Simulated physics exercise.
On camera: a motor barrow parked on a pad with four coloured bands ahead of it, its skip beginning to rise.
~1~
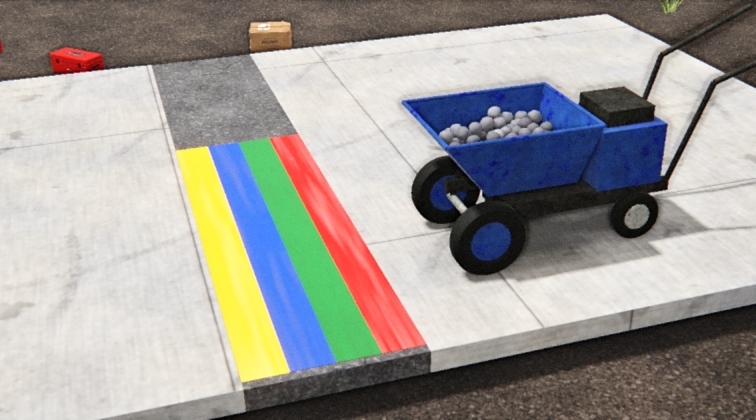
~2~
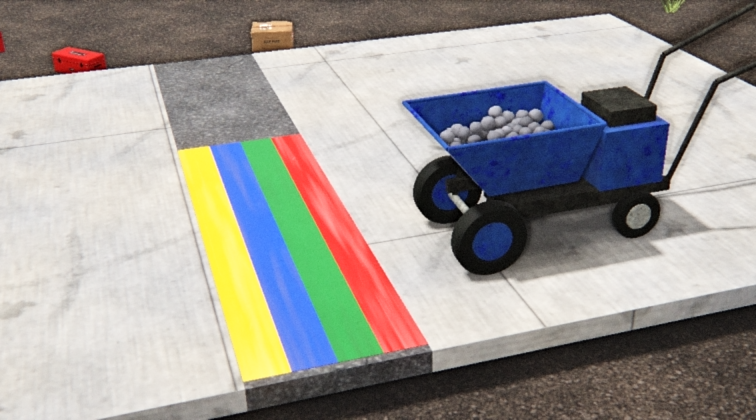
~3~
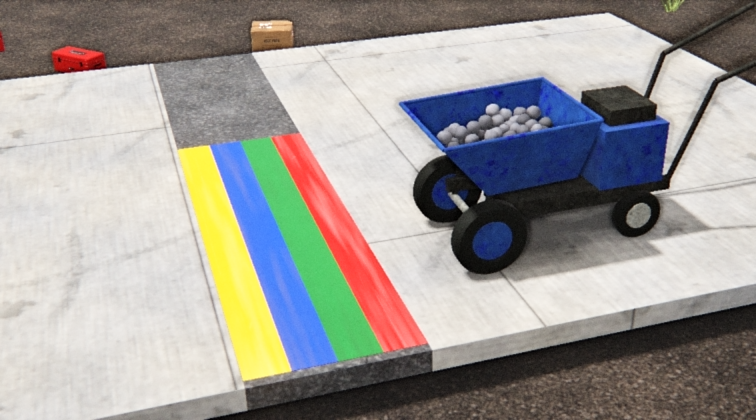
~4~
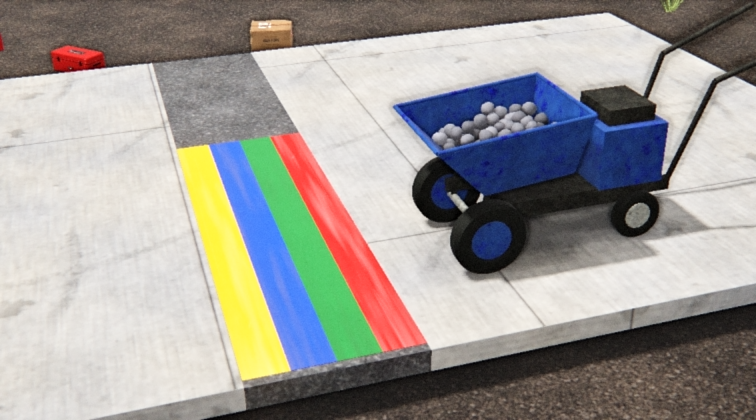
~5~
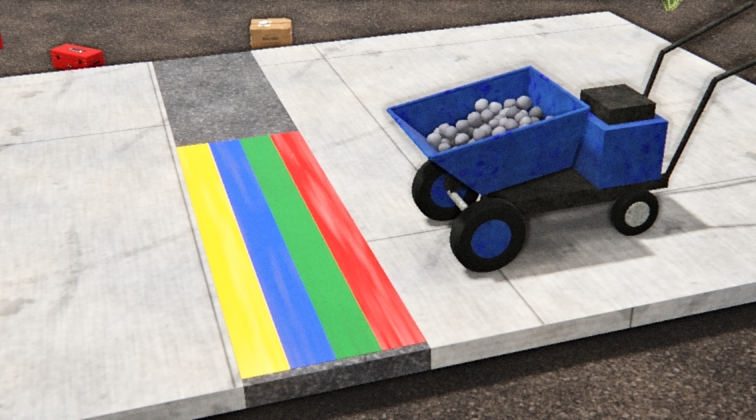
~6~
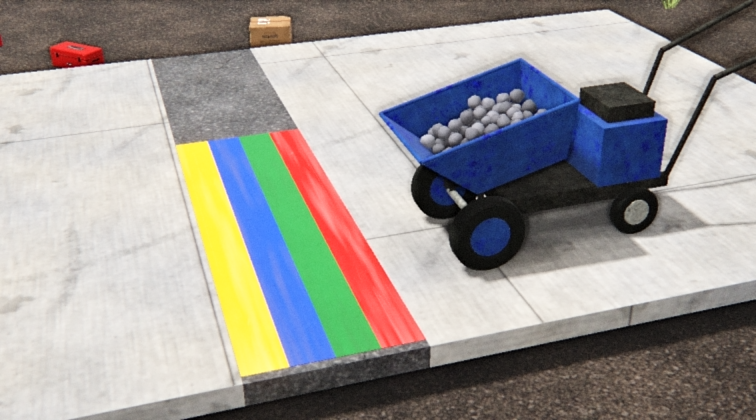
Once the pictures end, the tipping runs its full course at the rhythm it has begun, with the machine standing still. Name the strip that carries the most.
The green one gets the largest share.
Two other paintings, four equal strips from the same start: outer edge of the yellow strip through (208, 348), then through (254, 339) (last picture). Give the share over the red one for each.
About 20 and 10 per cent.
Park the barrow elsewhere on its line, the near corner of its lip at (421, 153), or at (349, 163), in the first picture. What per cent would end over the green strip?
In turn 30 and 0 in a hundred.
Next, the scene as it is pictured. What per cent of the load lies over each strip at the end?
In per cent, red strip 15, green strip 35, blue strip 15 and yellow strip 10.
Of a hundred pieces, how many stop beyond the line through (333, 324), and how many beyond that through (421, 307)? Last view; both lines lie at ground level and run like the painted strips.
In turn 30 and 80 in a hundred.
Soon, skip tipped steeply; all in the skip.
A while on, skip tipped right over; nearly all in the skip; a small part over the red strip; a stray few over the green strip.
Towards the end, skip tipped right over; about a quarter in the skip; a small part over the red strip; about a third over the green strip; about a quarter over the blue strip; a small part over the yellow strip.
Finally, skip tipped right over; about a quarter in the skip; a small part over the red strip; about a third over the green strip; a small part over the blue strip; a small part over the yellow strip; a stray few off the paint.
